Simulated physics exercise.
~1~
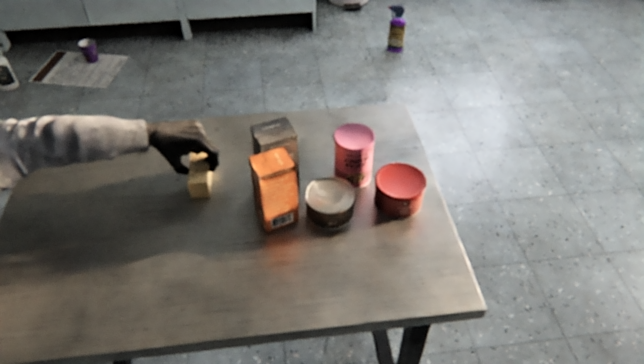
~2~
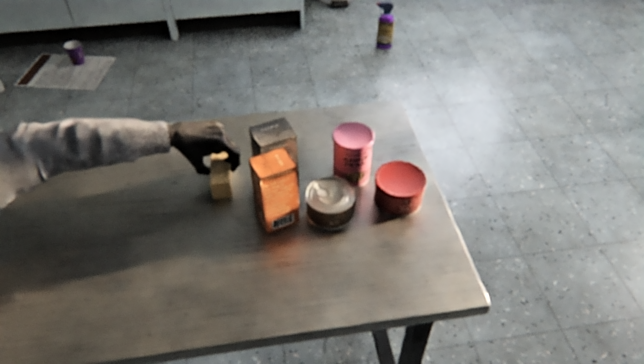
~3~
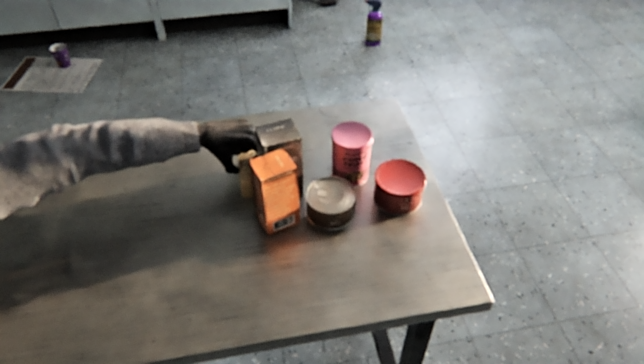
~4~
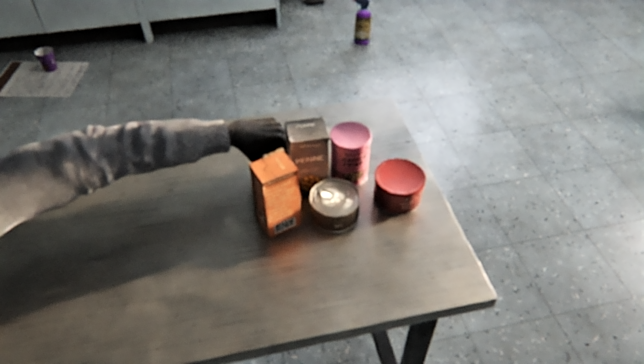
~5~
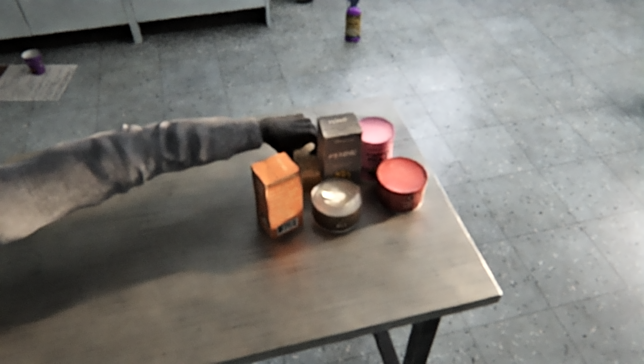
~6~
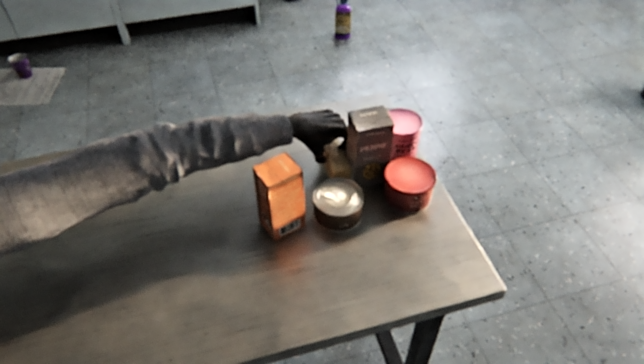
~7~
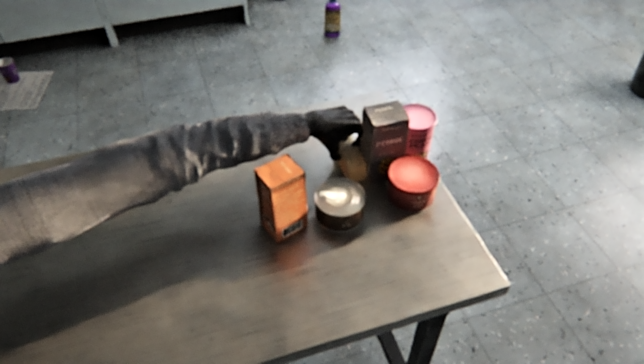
A gloved hand slides a small wooden block rightward across a table, pushing a grey carton into a pink tin and then nudging a red tub, while an orange carton and brown tub stay put; all the items end upright on the table.
